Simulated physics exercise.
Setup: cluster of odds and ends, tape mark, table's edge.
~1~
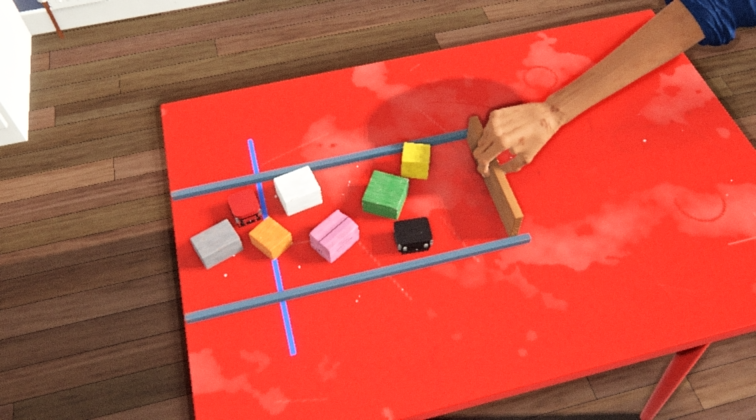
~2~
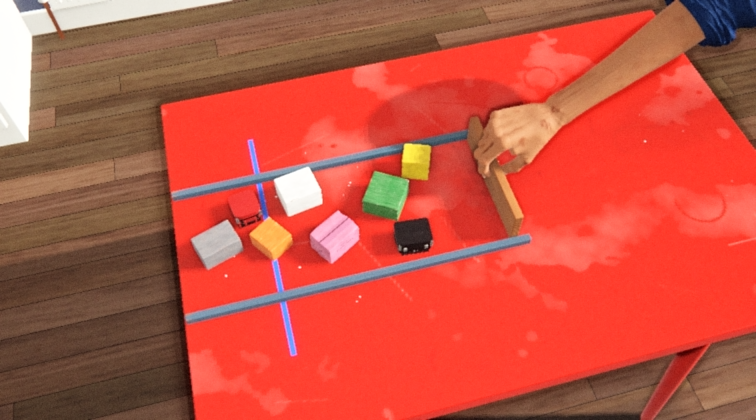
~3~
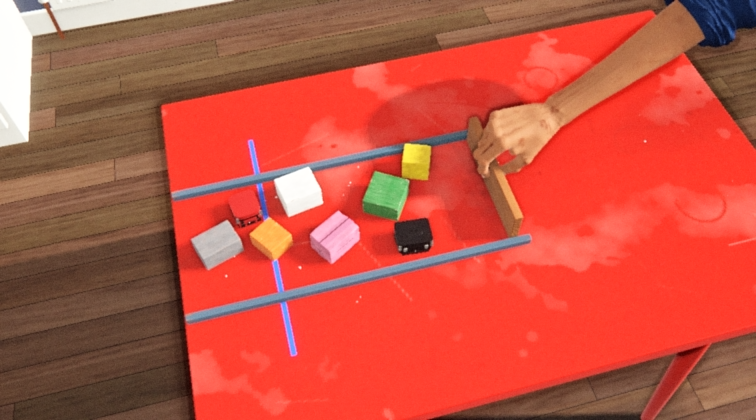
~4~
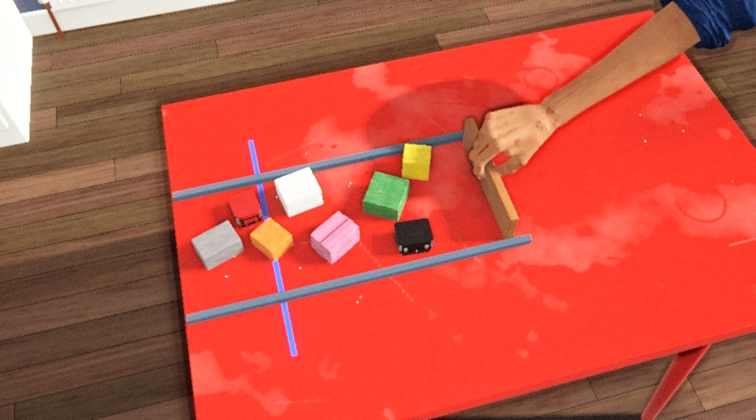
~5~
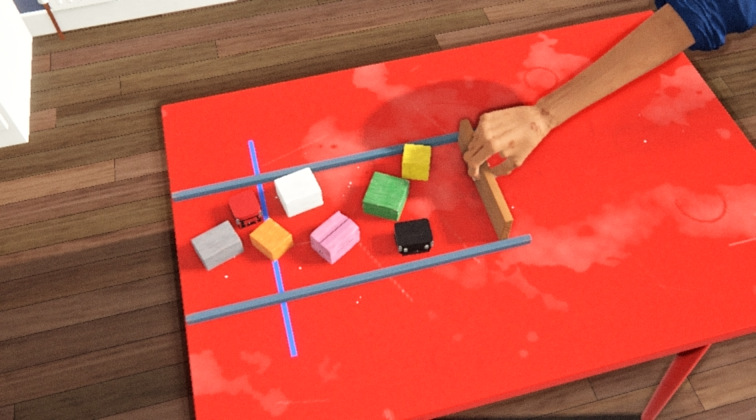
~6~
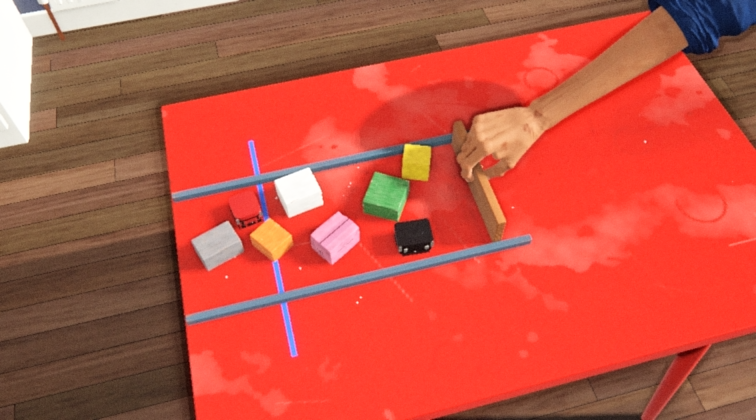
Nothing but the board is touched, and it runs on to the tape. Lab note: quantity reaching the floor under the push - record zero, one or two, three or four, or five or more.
Spilled: Not one.
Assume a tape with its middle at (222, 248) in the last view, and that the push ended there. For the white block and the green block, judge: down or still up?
The white block topples down; the green block stays put.
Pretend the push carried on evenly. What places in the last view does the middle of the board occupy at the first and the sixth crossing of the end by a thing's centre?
I'd say close to (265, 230), and after that close to (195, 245).
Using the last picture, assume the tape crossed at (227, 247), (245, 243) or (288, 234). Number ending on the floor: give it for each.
Floor tally per try: 3 / 2 / 0.
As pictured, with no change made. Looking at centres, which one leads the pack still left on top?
Grey block.
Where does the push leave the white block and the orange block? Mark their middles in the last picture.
In the last picture the white block sits at (217, 209) while the orange block sits at (217, 239).
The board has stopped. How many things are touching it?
3.
A little later, none off yet; grey block at rest near (218, 246); red case at rest near (246, 210); orange block at rest near (272, 240).
Next, none off yet; grey block at rest near (218, 246); red case at rest near (246, 210); orange block moving near (264, 239).
When it is over, the number that fall off is zero.
